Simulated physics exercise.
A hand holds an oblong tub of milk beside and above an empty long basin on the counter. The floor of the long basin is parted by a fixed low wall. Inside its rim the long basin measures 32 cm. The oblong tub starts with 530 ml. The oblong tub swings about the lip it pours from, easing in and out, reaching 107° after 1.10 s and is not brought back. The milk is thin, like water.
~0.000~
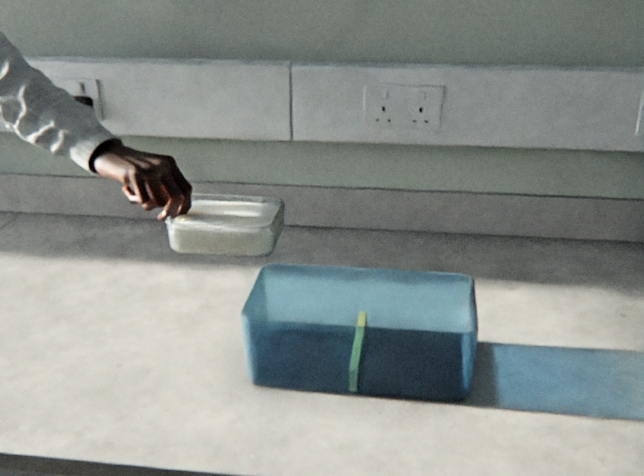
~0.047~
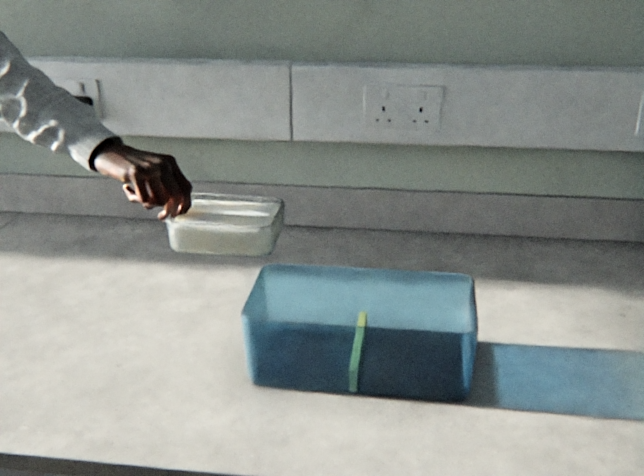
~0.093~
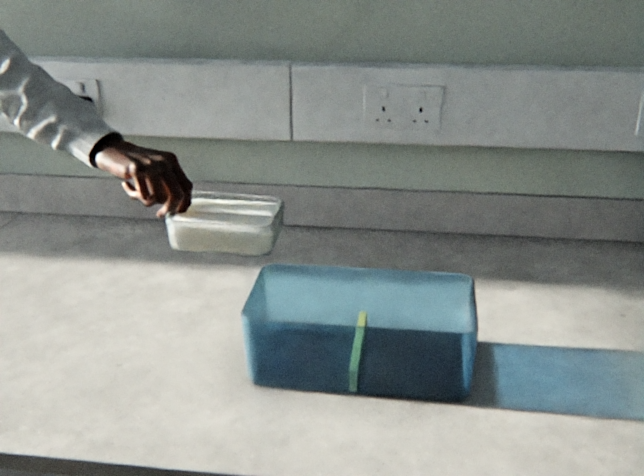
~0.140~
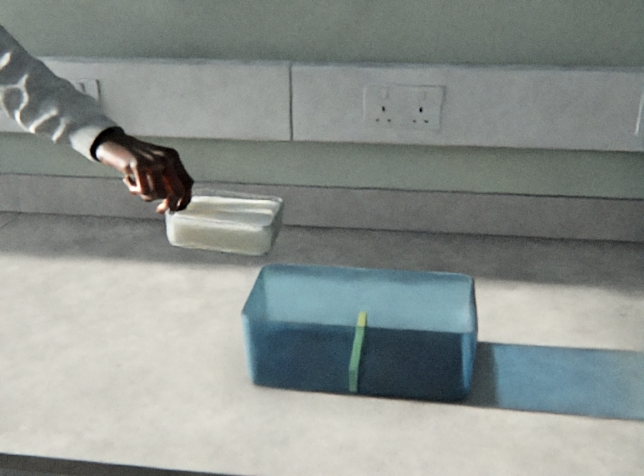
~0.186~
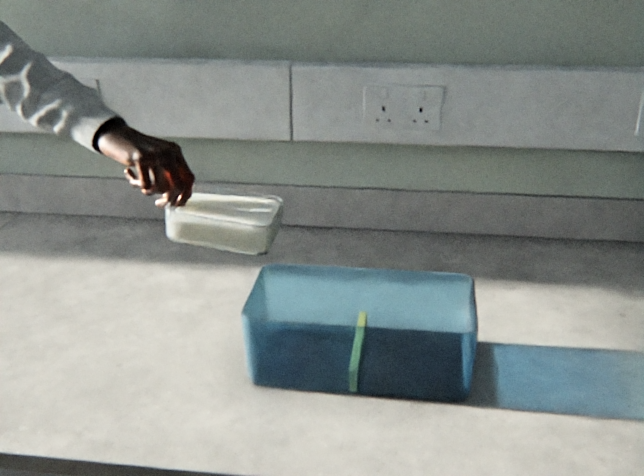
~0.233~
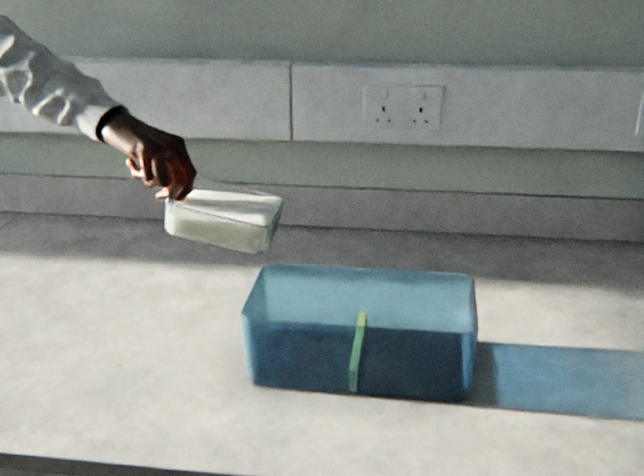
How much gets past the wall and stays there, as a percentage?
The far part has some 51 per cent.
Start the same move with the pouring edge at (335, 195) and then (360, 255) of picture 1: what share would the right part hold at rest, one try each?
In turn about 90 and 95 per cent.
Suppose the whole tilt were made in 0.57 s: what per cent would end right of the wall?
Then about 55 per cent.
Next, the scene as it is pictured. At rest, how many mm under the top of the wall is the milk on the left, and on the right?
Left about 26 mm, right about 26 mm.
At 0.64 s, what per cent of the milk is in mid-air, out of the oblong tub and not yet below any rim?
Near 54 in a hundred.
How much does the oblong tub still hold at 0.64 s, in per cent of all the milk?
About 24 per cent.
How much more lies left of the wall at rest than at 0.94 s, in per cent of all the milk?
Some 8 per cent.
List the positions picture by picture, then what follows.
The first picture shows tilt 0°; pouring edge (278, 214); surface from (180, 211) to (278, 216); the long basin's rim runs from (252, 290) to (475, 304); the wall's top is at (359, 339).
The second picture shows tilt 0°; pouring edge (278, 214); surface from (180, 211) to (278, 216).
The third picture shows tilt 2°; pouring edge (278, 214); surface from (180, 210) to (277, 215).
The fourth picture shows tilt 4°; pouring edge (278, 214); surface from (179, 208) to (277, 214).
The fifth picture shows tilt 7°; pouring edge (278, 214); surface from (179, 204) to (277, 211).
The sixth picture shows tilt 11°; pouring edge (278, 214); surface from (178, 200) to (278, 209).
Then, 0.64 s in, the tilt is 68° and 24 per cent is still to pour, 22 is left of the wall and 0 right of it.
Then, 0.94 s in, the tilt is 102° and 3 per cent is still to pour, 39 is left of the wall and 51 right of it.
Then, 1.26 s in, the tilt is 107° and 0 per cent is still to pour, 48 is left of the wall and 50 right of it.
Then, 1.60 s in, the tilt is 107° and 0 per cent is still to pour, 47 is left of the wall and 51 right of it.
Finally, 47 per cent lies left of the wall, 51 right of it and 2 outside.
